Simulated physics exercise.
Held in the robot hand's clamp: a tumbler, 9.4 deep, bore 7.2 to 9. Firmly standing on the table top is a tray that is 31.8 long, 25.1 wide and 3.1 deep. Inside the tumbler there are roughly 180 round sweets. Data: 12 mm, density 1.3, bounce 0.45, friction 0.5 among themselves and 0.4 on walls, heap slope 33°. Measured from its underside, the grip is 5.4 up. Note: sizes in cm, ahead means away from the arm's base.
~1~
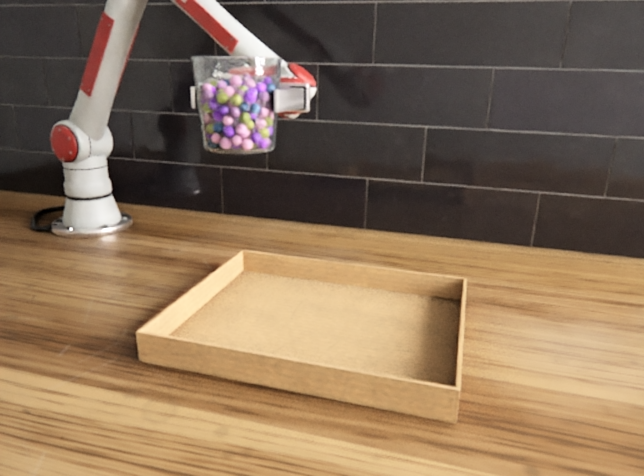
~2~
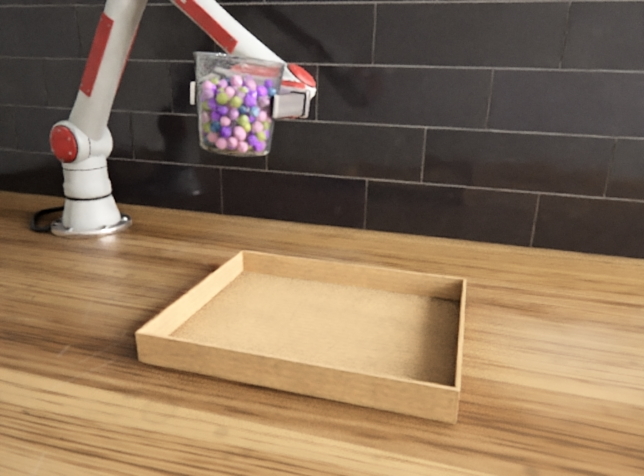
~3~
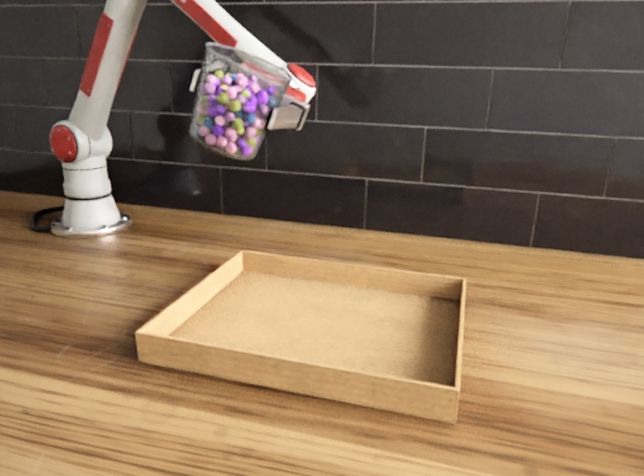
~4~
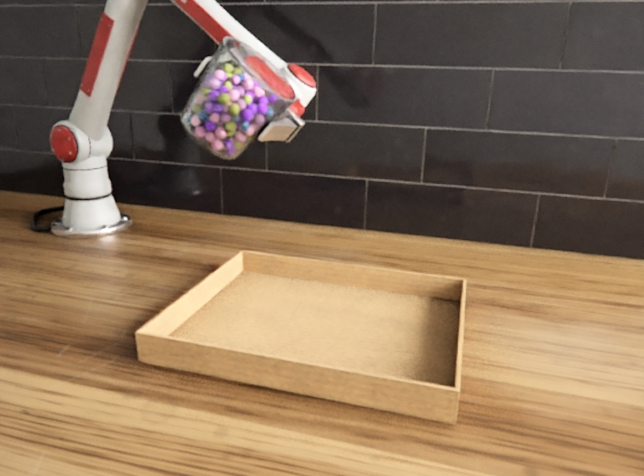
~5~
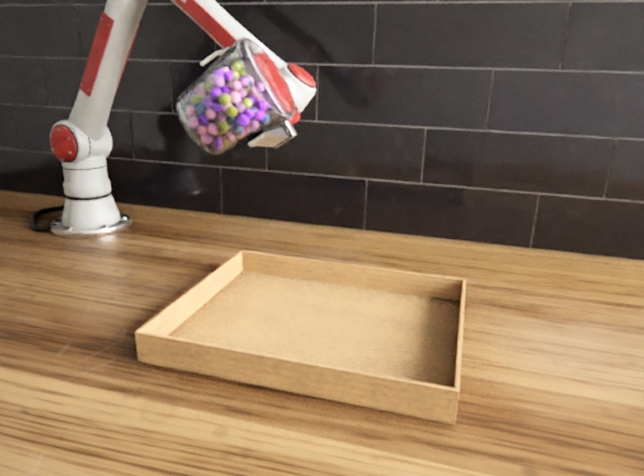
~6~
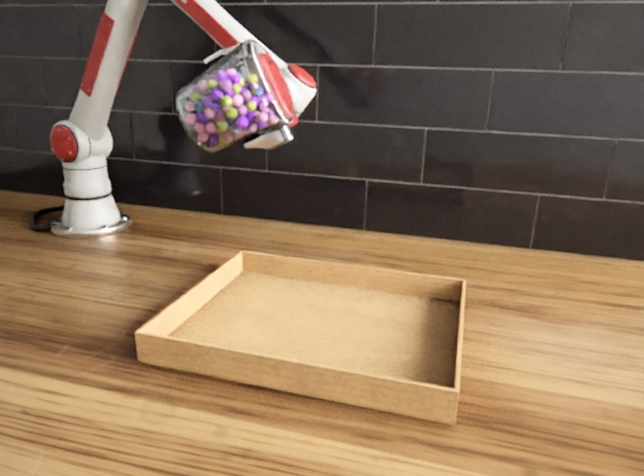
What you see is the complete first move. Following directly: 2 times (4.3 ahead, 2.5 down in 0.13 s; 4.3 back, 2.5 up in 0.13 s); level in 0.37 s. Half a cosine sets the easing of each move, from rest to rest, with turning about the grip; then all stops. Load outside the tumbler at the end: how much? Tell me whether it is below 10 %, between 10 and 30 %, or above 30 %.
That share comes out between 10 and 30 %.
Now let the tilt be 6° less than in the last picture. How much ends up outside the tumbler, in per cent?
It would be near 5 per cent.
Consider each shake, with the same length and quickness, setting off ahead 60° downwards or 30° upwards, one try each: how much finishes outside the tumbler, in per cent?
Result: Approx. 0 % and 55 %, one try each.
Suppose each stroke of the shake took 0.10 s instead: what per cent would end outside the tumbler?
In that case it would be near 25 percent.
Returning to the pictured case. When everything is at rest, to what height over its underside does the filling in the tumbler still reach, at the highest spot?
It reaches close to 8.5 cm in the end.
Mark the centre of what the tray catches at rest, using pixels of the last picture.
Centre estimate: Around (338, 329).
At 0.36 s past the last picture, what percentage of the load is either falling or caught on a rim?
I'd reckon close to 6 per cent.
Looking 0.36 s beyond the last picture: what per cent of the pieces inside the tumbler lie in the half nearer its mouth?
Share in the mouth half: About 35 %.
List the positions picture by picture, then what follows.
The first frame shows tumbler middle at (238, 105), level; upper third of the load around (239, 97), from x 205 to 270, top at y 85; 178 in the tumbler.
The second frame shows tumbler middle at (237, 106), tilted 6° forward; upper third of the load around (236, 97), from x 205 to 270, top at y 85.
The third frame shows tumbler middle at (236, 105), tilted 22° forward; upper third of the load around (232, 95), from x 200 to 270, top at y 80.
The fourth frame shows tumbler middle at (234, 104), tilted 41° forward; upper third of the load around (226, 93), from x 190 to 270, top at y 70.
The fifth frame shows tumbler middle at (233, 103), tilted 57° forward; upper third of the load around (226, 89), from x 185 to 270, top at y 70.
The sixth frame shows tumbler middle at (233, 102), tilted 63° forward; upper third of the load around (225, 90), from x 185 to 270, top at y 75; 178 in the tumbler.
Then, 0.36 s after the last picture, tilted 63° forward, highest piece 26 above the table; 166 in the tumbler, 1 in the tray, 11 in flight or on a rim.
Then, 0.71 s after the last picture, tilted 30° forward, highest piece 28 above the table; 153 in the tumbler, 22 in the tray, 1 on the table or floor, 2 in flight or on a rim.
Then, 1.09 s after the last picture, level, highest piece 29 above the table; 152 in the tumbler, 25 in the tray, 1 on the table or floor.
Then, 2.14 s after the last picture, level, highest piece 29 above the table; 152 in the tumbler, 25 in the tray, 1 on the table or floor.
Final count, 152 in the tumbler, 25 in the tray, 1 on the table or floor. That is 15 % outside the tumbler.
